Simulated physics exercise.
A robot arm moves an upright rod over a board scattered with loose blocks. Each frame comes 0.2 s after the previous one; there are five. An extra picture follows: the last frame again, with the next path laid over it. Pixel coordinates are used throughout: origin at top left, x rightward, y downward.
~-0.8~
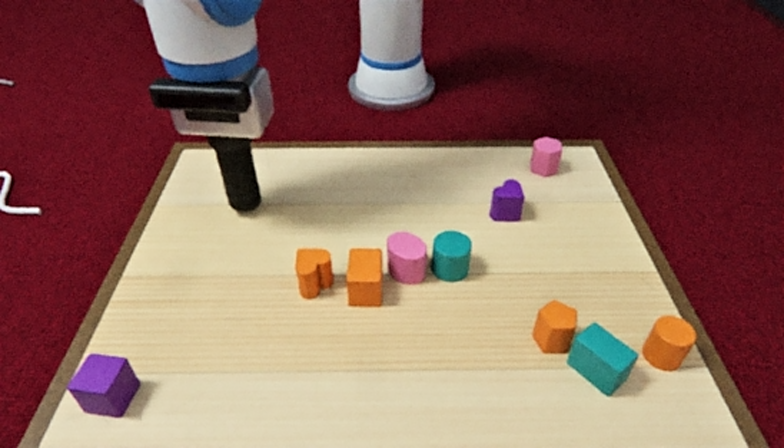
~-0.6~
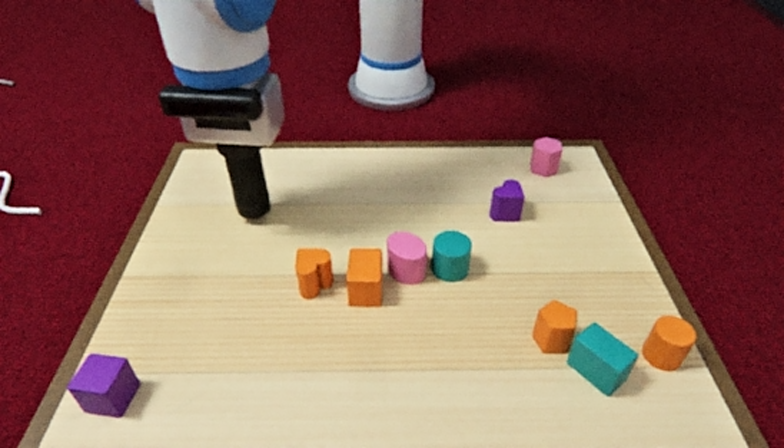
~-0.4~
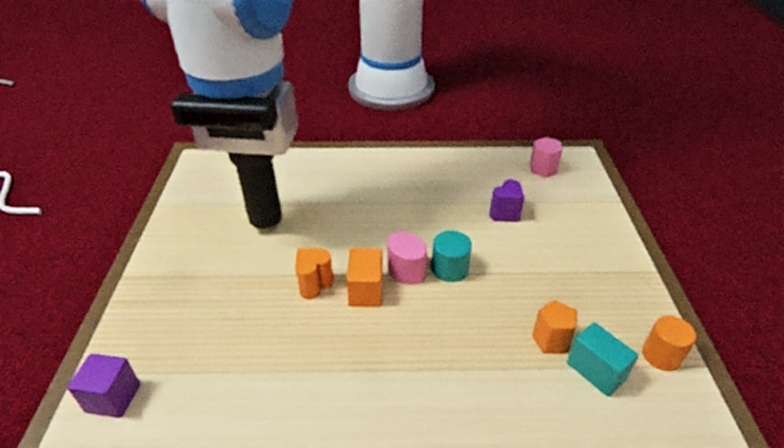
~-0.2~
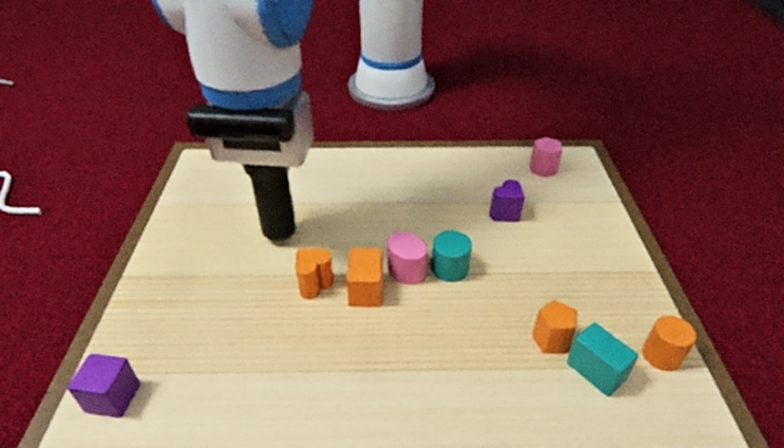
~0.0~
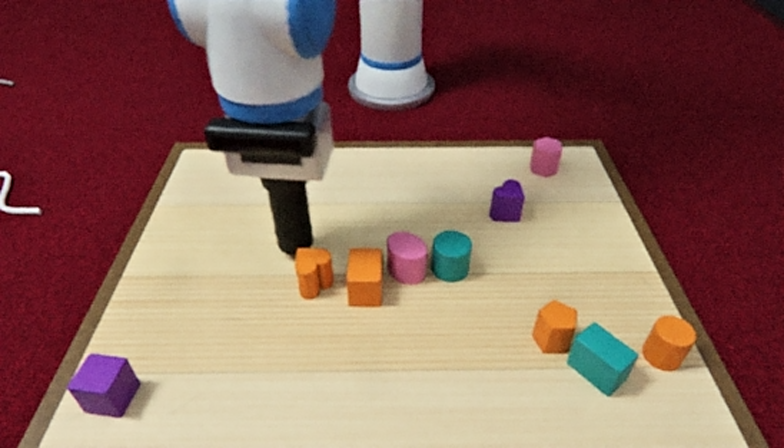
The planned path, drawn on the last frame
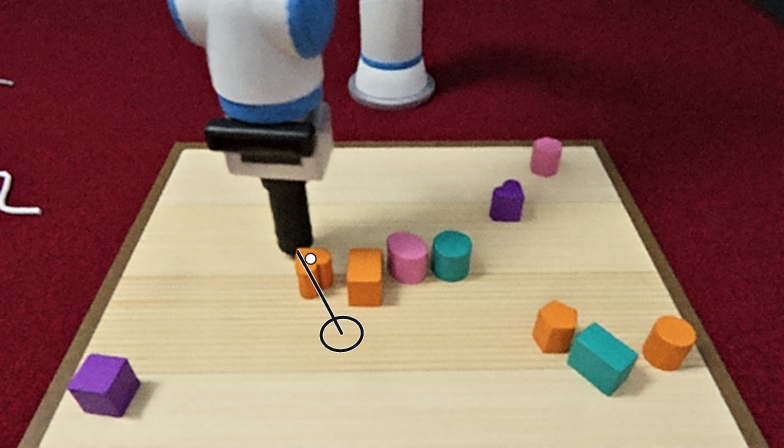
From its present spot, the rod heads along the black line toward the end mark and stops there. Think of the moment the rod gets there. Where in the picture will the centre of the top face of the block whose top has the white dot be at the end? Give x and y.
Its top middle is near (358, 334).
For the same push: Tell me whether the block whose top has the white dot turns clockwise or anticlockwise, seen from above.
Top view: Counterclockwise.
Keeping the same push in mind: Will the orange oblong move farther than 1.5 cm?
Final answer: No.
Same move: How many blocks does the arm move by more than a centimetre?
My guess is one.
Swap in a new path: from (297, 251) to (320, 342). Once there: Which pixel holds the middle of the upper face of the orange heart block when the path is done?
Pixel (353, 304).
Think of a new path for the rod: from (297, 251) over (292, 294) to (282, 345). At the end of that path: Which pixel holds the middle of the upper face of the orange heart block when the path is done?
Its top middle: (321, 278).
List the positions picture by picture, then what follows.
Lower end of the rod (245, 202), tops of blocks, orange heart block (311, 259), orange oblong (365, 264), in the first frame.
Rod (254, 209), blocks as before, in the second frame.
Rod (266, 219), blocks as before, in the third frame.
Rod (279, 230), blocks as before, in the fourth frame.
Rod (296, 244), orange heart block (311, 259), orange oblong (365, 264), in the fifth frame.
The drawn path runs in a line from (297, 251) to (342, 334); the dot is on the orange heart block.
The first path, step by step. One third of the way, rod (310, 268); orange heart block (320, 272), turned 20° anticlockwise.
Two thirds of the way, rod (325, 296); orange heart block (340, 301), turned 35° anticlockwise.
At the end, rod (341, 326); orange heart block (358, 334), turned 40° anticlockwise; orange oblong not moved.
